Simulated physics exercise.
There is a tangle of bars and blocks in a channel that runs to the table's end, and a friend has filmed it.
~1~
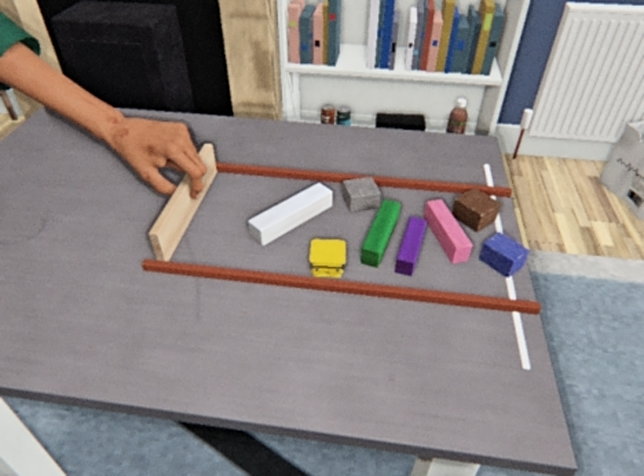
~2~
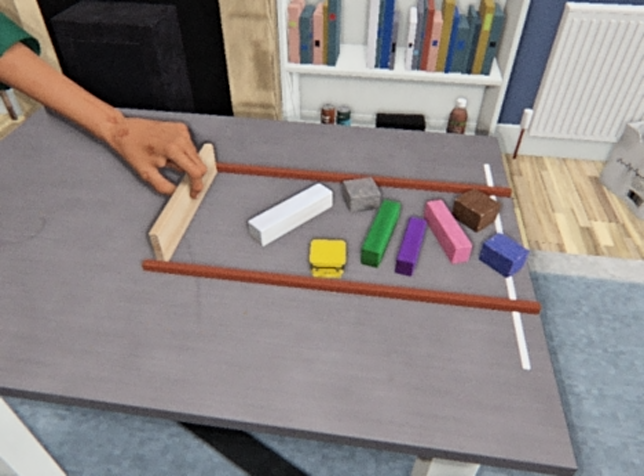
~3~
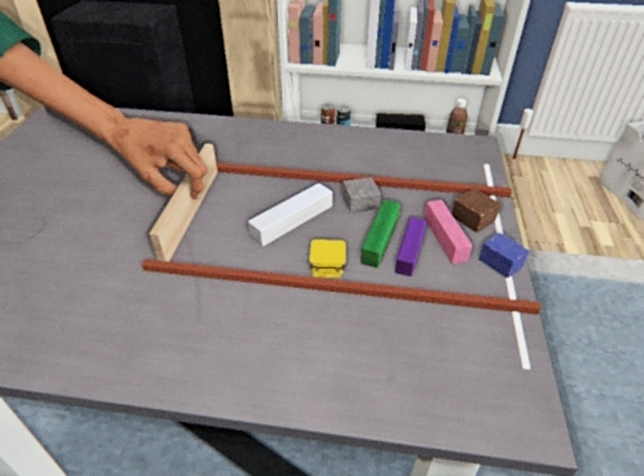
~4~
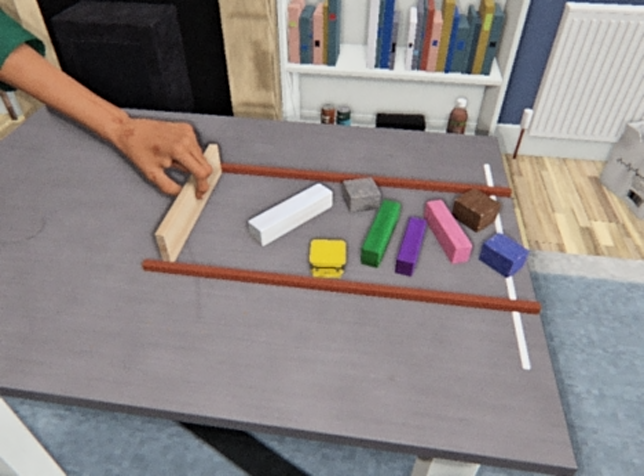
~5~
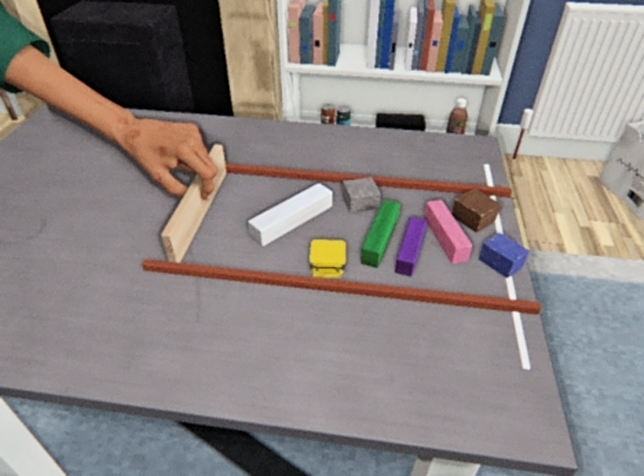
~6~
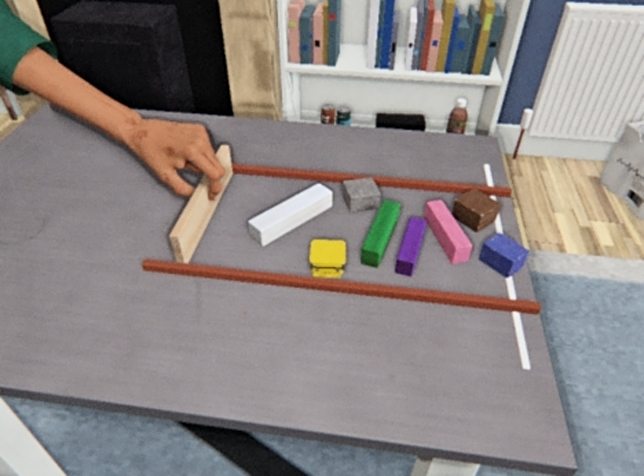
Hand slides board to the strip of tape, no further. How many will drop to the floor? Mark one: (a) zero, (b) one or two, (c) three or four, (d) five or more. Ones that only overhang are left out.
(d) five or more.
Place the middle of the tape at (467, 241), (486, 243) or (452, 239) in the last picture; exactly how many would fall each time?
3, 4, 2.
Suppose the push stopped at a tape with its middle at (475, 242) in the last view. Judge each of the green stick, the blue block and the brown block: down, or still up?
Green stick - stays in place, blue block - goes down, brown block - goes down.
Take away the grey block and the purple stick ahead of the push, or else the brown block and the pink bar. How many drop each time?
Falls come to 4 the first time and 4 the other time.
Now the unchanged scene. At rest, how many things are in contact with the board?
The count in contact is 2.
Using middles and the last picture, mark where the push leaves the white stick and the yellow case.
The white stick ends at (514, 232) and the yellow case at (531, 288).
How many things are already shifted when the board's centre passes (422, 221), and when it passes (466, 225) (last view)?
Counts: 8, 8.
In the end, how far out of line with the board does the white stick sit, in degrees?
Out of line by around 0°.
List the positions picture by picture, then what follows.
Blue block (503, 255); brown block (476, 210); pink bar (446, 230); board (187, 199); tape (502, 244), in the first frame.
Brown block (476, 210); yellow case (328, 259), in the second frame.
Pink bar (446, 230); board (188, 199), in the third frame.
Blue block (503, 255); grey block (361, 195), in the fourth frame.
Brown block (476, 210); green stick (381, 233), in the fifth frame.
Blue block (503, 255); brown block (476, 210); pink bar (446, 230); board (205, 201); tape (502, 244), in the sixth frame.
Early on, none off yet; blue block at rest near (503, 255); brown block at rest near (476, 210); pink bar at rest near (446, 230).
Finally, the number that fall off is five or more; lost, grey block, green stick, purple stick, pink bar, brown block and blue block.
